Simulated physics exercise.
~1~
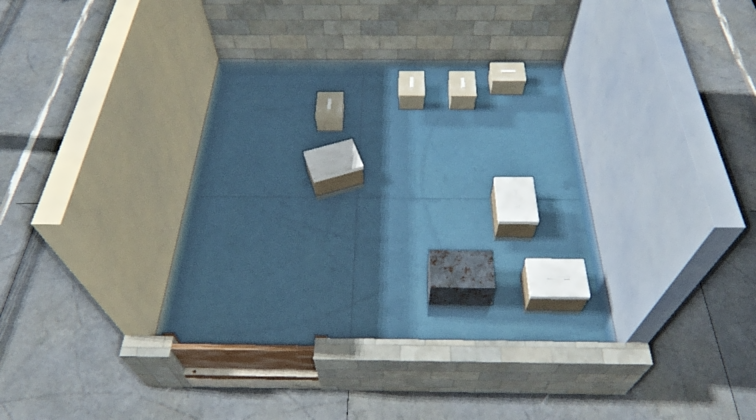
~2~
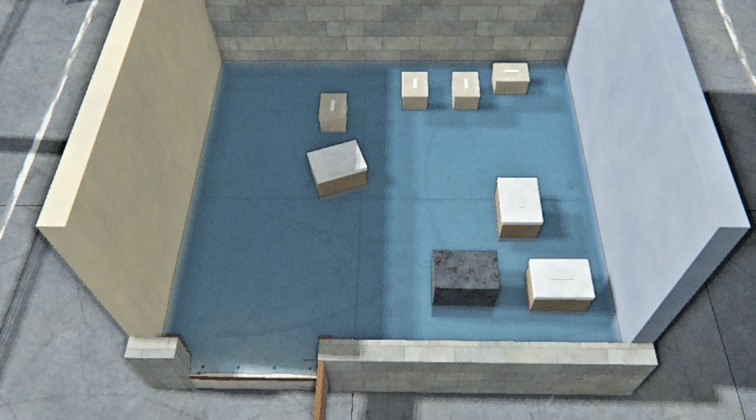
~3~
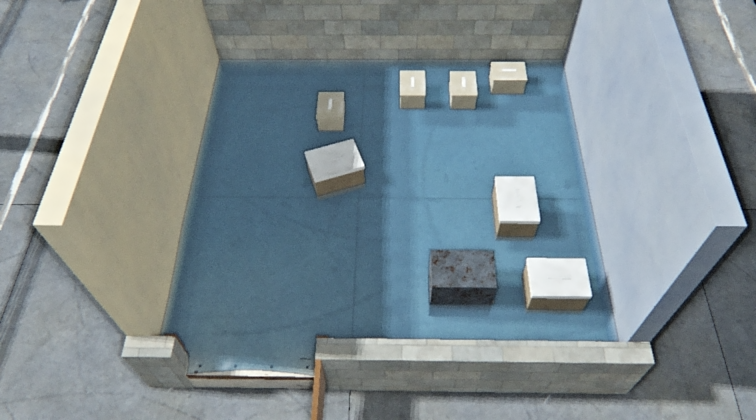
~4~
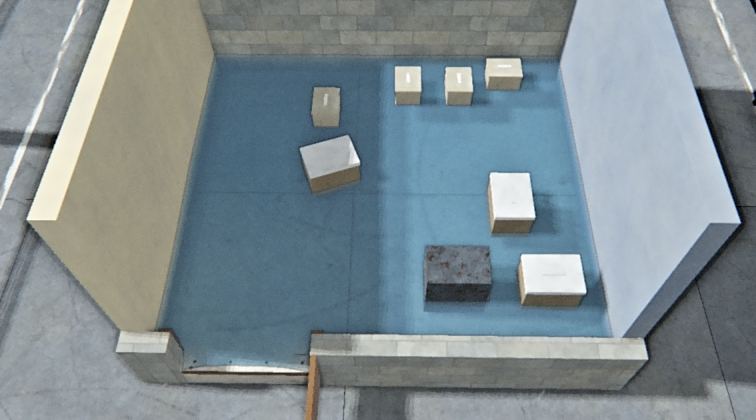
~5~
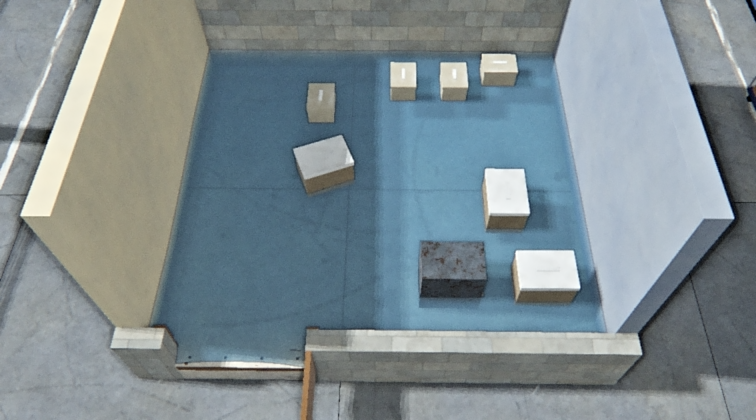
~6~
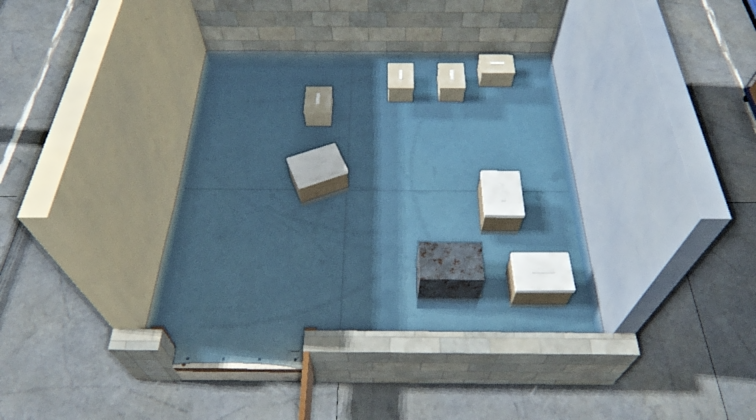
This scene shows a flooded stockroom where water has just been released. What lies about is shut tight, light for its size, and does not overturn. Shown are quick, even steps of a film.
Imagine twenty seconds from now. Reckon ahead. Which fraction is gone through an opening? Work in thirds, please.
That would be one to two thirds.
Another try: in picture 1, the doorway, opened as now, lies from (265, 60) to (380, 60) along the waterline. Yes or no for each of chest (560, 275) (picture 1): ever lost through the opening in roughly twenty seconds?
For that one: Stays.
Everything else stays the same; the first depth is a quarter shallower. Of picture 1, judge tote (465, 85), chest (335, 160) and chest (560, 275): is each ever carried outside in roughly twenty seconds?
First never leaves, then flushed away, then never leaves.
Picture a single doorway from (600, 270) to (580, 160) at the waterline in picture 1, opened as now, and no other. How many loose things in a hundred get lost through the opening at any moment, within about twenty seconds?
Result: Close to 100 %.
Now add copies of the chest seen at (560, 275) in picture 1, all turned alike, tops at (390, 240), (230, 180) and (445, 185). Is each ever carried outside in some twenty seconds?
Result, in sequence: Ends up outside; ends up outside; ends up outside.
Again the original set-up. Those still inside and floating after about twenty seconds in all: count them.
3 in total.
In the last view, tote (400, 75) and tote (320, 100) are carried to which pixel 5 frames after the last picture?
(381, 91) and (296, 126), roughly.
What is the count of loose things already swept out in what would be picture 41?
That makes 2.
A moment on, 0 of 7 are out; 7 afloat.
Next, 1 of 7 are out; 6 afloat.
Later, 2 of 7 are out; 5 afloat.
In the end, 3 of 7 are out; 3 afloat.
